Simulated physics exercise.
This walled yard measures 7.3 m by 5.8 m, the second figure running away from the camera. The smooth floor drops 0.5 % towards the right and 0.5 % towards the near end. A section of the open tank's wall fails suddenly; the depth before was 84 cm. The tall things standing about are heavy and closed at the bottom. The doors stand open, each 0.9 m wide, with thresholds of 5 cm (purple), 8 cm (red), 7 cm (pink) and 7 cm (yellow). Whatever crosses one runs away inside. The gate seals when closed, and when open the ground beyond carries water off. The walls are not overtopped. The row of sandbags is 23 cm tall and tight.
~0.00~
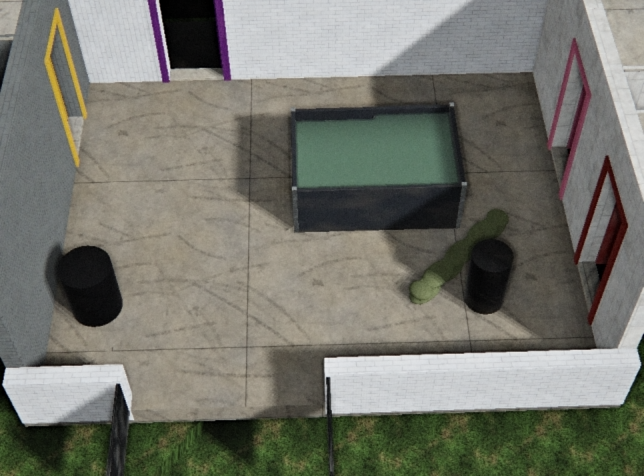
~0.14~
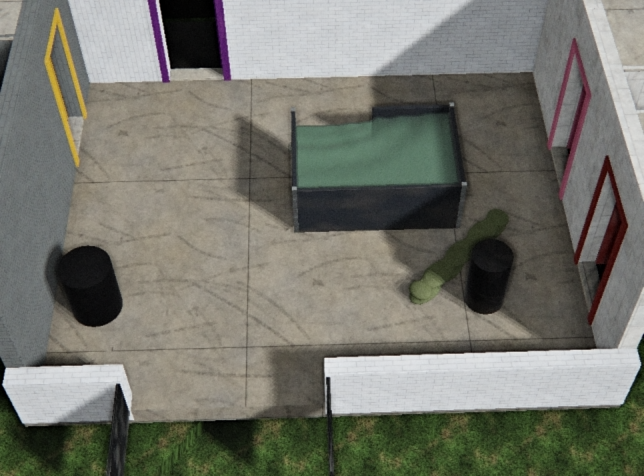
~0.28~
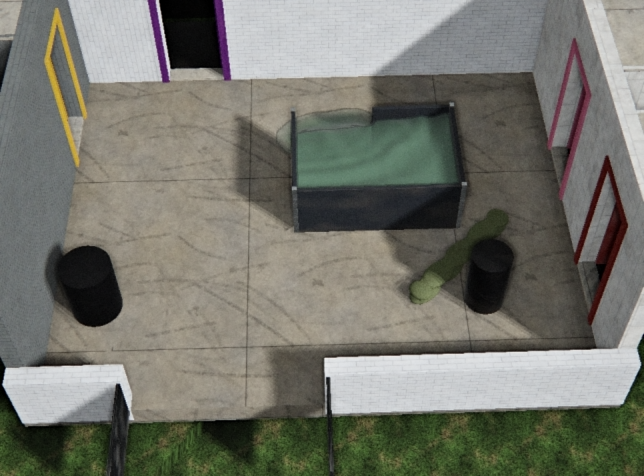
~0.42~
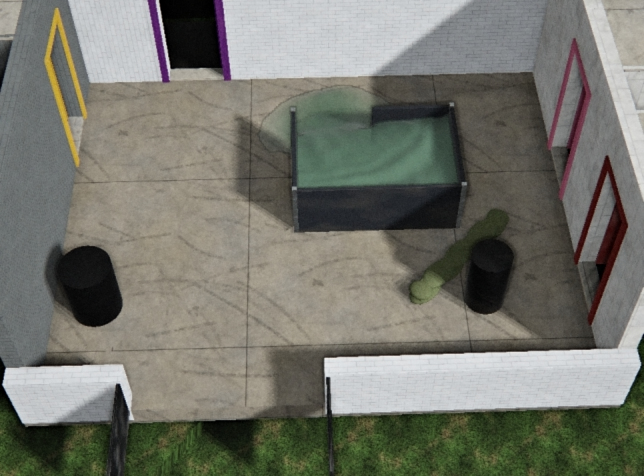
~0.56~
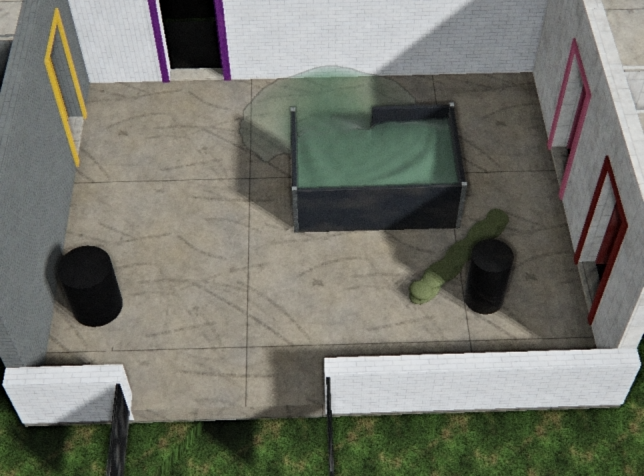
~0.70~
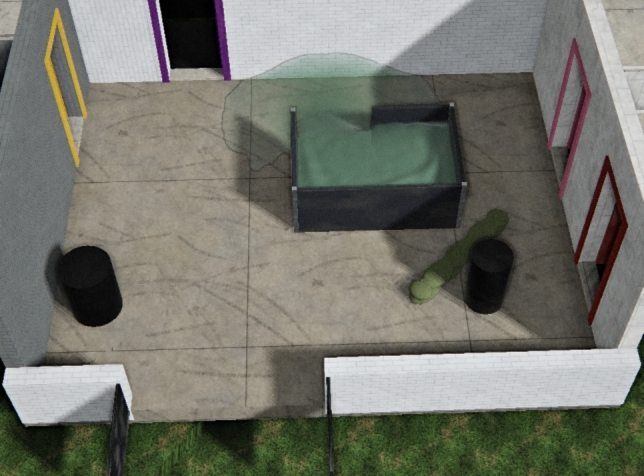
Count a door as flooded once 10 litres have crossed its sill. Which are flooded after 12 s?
Door by door: At the purple door it passes the limit; at the red door it does not reach the limit; at the pink door it passes the limit; at the yellow door it goes over the limit.
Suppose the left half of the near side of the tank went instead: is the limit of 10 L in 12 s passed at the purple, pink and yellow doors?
Then: Purple below, pink not over, yellow not over.
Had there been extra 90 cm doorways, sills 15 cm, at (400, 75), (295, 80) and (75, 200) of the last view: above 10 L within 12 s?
In that order: Over, past it, under.
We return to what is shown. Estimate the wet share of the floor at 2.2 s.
Near 30 per cent is wet.
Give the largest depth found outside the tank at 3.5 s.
About 26 cm.
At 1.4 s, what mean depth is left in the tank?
About 50 cm.
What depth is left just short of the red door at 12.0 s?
About 7.0 cm.
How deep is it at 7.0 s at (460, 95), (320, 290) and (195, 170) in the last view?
In that order: 4, 3 and 1 cm.
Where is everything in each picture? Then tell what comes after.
Still water, 84 cm deep, in the open tank at (376, 150), in the first picture.
The front is at (292, 151), 0.7 m from the gap on the open tank's far side; 0.2 m2 of floor is under water; 84 cm left at the back of the open tank, in the second picture.
Water pours out on the open tank's far side and has run 1.0 m, to a hidden place; typically 13 cm deep outside, 82 cm at the open tank's back, in the third picture.
Water pours out on the open tank's far side and has run 1.4 m, to (353, 90); typically 10 cm deep outside, 76 cm at the open tank's back, in the fourth picture.
The front is at (377, 76), 1.9 m from the gap on the open tank's far side; 3.9 m2 of floor is under water; 71 cm left at the back of the open tank, in the fifth picture.
The front is at (413, 76), 2.2 m from the gap on the open tank's far side; 4.9 m2 of floor is under water; 71 cm left at the back of the open tank, in the sixth picture.
After 1.4 s water covers 15 % of the floor and is deepest (52 cm) near (319, 80); purple door 14 cm at the sill, 1 L in, red door not reached, pink door not reached, yellow door not reached.
After 2.2 s water covers 30 % of the floor and is deepest (38 cm) near (319, 80); purple door 14 cm at the sill, 30 L in, red door not reached, pink door not reached, yellow door 17 cm at the sill, 3 L in.
After 3.5 s water covers 45 % of the floor and is deepest (26 cm) near (525, 75); purple door 10 cm at the sill, 59 L in, red door 4 cm at the sill, 0 L in, pink door 11 cm at the sill, 8 L in, yellow door 19 cm at the sill, 80 L in.
After 7.0 s water covers 90 % of the floor and is deepest (16 cm) near (594, 380); purple door 5 cm at the sill, 75 L in, red door 6 cm at the sill, 0 L in, pink door 8 cm at the sill, 22 L in, yellow door 11 cm at the sill, 180 L in.
After 12.0 s water covers 95 % of the floor and is deepest (12 cm) near (441, 261); purple door 3 cm at the sill, 77 L in, red door 7 cm at the sill, 1 L in, pink door 6 cm at the sill, 24 L in, yellow door 4 cm at the sill, 190 L in.
